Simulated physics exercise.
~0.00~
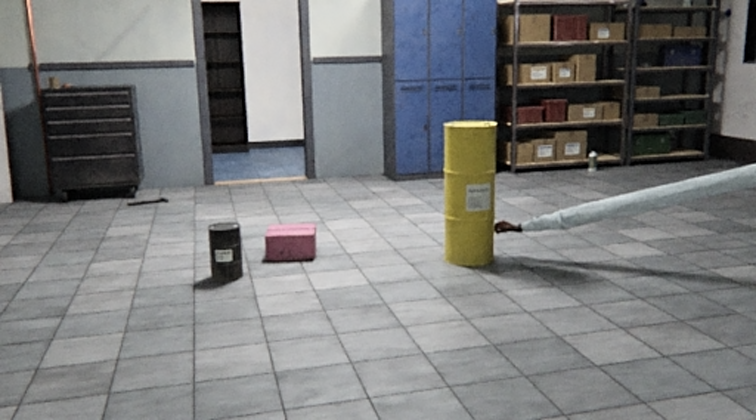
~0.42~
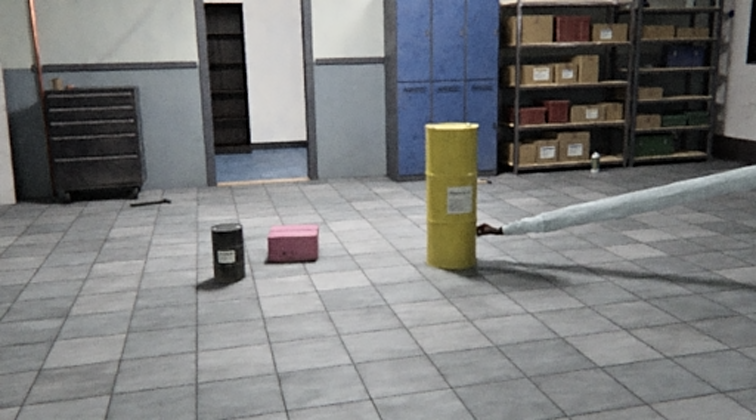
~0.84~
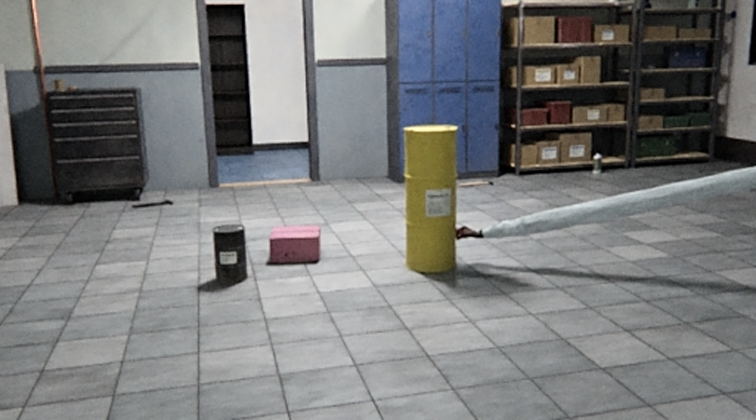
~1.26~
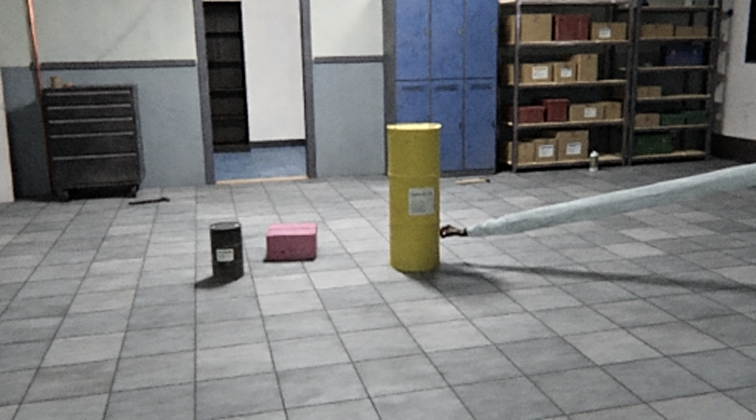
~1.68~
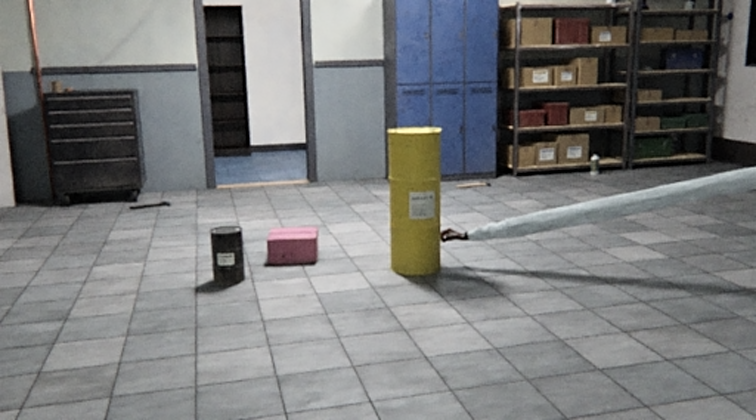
A tall yellow drum stands upright on the grey tiled floor of a storage room, seen from a slightly swaying viewpoint across the room. To its left sit a pink box and a small black canister, with a dark tool cabinet, an open doorway, blue lockers and loaded shelves behind. A long, pale-sleeved arm reaches in from the right, its fingertip against the drum's lower half. It pushes the drum steadily left, and the drum slides across the tiles without tipping. The drum then stops, still upright and short of the box, while the box and canister stay in place.
